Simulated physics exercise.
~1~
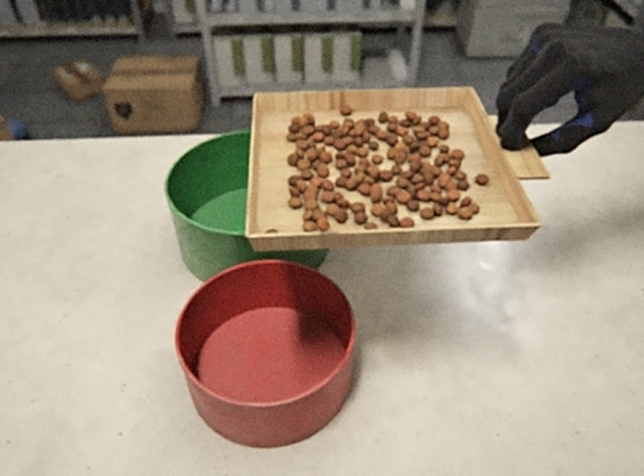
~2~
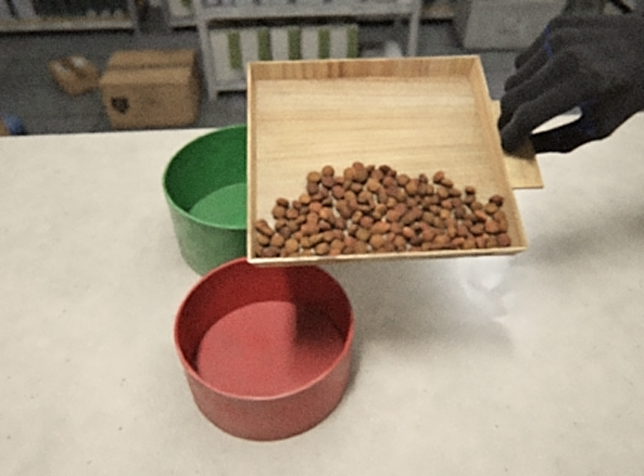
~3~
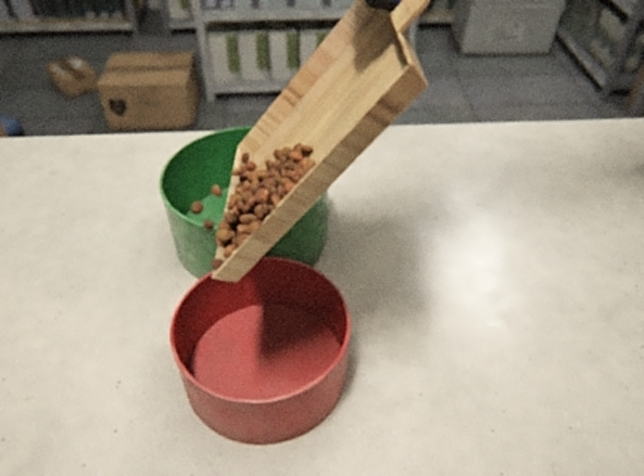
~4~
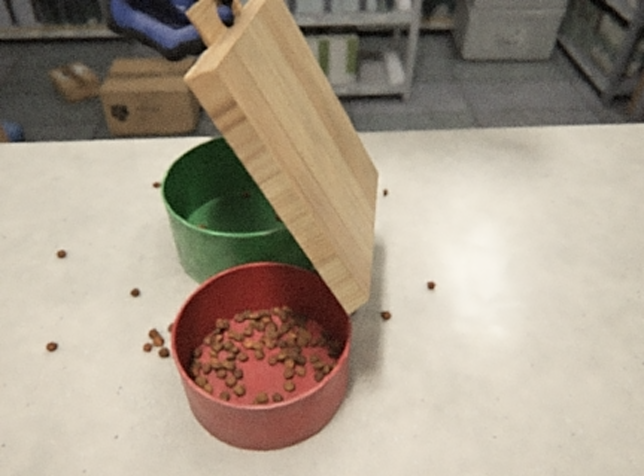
Gloved hand tipping brown kibble from a wooden tray, most landing in the red pot and some scattering across the table.
